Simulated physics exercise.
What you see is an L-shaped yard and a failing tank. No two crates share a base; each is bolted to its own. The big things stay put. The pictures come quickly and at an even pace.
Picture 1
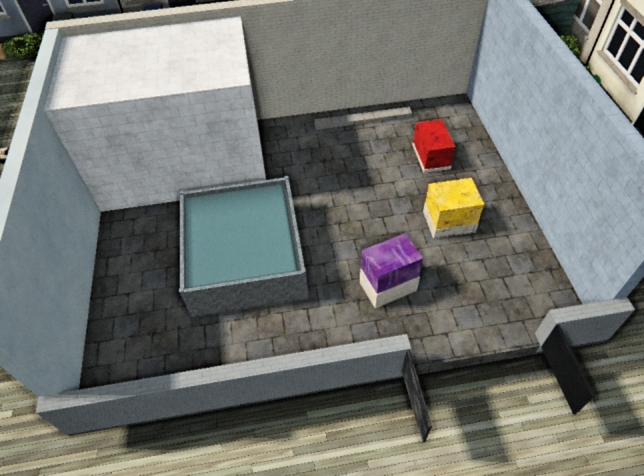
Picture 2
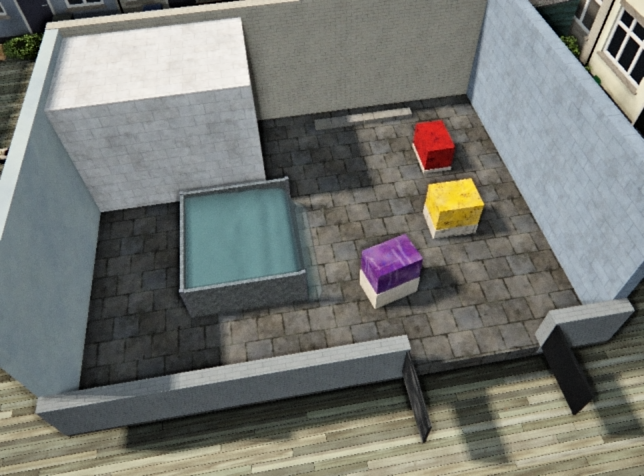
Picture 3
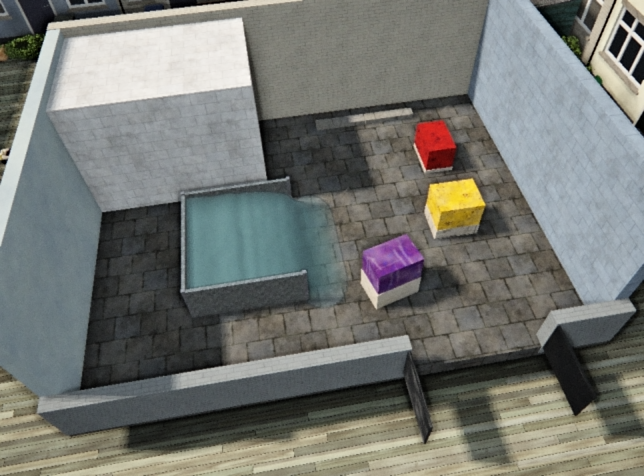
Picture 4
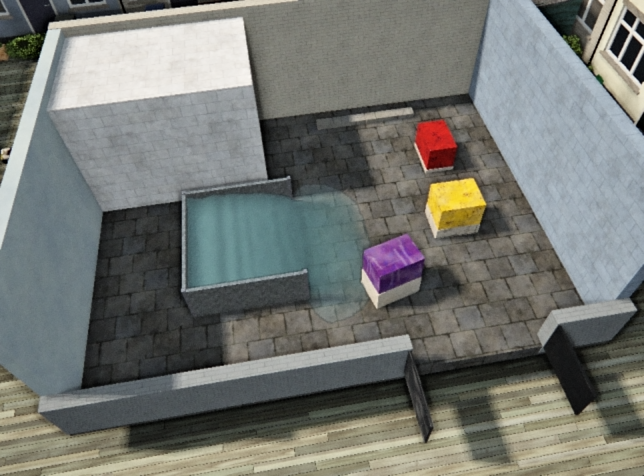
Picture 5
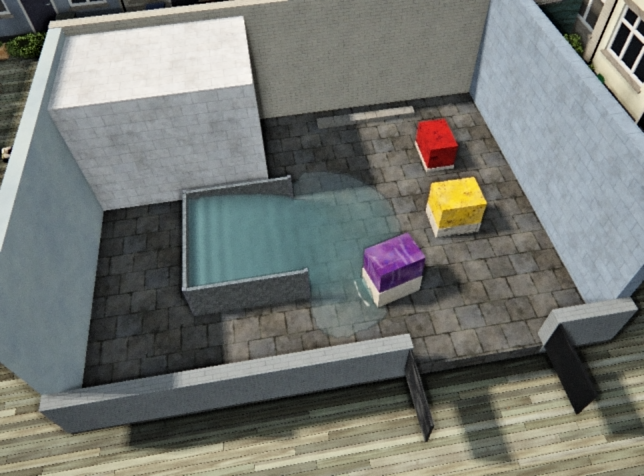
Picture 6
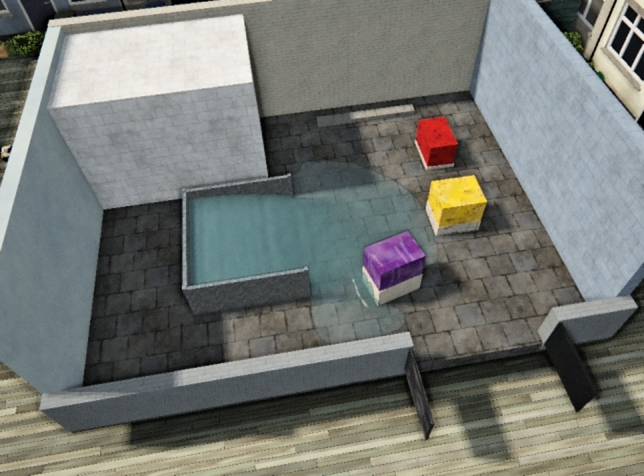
At the start, a square tank of still water stands in a walled, paved yard near red, yellow and purple crates on pale bases. The tank's right side opens and water pours out across the paving, spreading rightward in a widening sheet that reaches around the purple crate and nears the yellow one.
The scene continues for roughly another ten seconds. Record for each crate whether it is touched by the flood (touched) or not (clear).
One by one: Red crate: Too low, purple crate: High enough, yellow crate: Too low.
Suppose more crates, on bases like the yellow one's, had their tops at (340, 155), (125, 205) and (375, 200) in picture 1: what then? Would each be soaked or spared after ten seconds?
Is reached, then stays clear, then is reached.
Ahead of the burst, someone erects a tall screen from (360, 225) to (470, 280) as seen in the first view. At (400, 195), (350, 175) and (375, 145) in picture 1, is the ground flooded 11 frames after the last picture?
Outcome by spot, in order - watered, watered, watered.
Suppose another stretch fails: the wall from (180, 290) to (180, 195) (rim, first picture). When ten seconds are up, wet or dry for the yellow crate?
One by one: Yellow crate escapes it.
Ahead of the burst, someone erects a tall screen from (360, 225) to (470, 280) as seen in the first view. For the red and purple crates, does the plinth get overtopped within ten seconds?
Well, the red crate gets flooded, while the purple crate gets flooded.
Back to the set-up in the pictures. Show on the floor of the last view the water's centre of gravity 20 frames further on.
The spot I would choose is (397, 219).
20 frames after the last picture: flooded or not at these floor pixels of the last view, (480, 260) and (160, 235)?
The first place is inundated and the second is spared.
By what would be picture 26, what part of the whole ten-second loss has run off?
About 15 %.
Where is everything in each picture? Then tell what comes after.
The water tank at (239, 233) is whole and still, in the first frame.
The front is at (299, 205), out from the gap at (295, 240), in the second frame.
Water pours out at (296, 242) and has run to (307, 198), in the third frame.
The front is at (355, 308), out from the gap at (297, 243), in the fourth frame.
The front is at (376, 193), out from the gap at (298, 242), in the fifth frame.
The front is at (415, 204), out from the gap at (298, 241), in the sixth frame.
A moment on, water covers 35 % of the floor; the red crate water round its plinth, the purple crate water round its plinth, the yellow crate water round its plinth.
Next, water covers 50 % of the floor; the red crate water round its plinth, the purple crate water round its plinth, the yellow crate water round its plinth.
Then, water covers 70 % of the floor; the red crate water round its plinth, the purple crate water round its plinth, the yellow crate water round its plinth.
Later, water covers 85 % of the floor; the red crate water round its plinth, the purple crate water round its plinth, the yellow crate water round its plinth.
In the end, water covers 95 % of the floor; the red crate was topped, the purple crate stayed above the water, the yellow crate was topped.
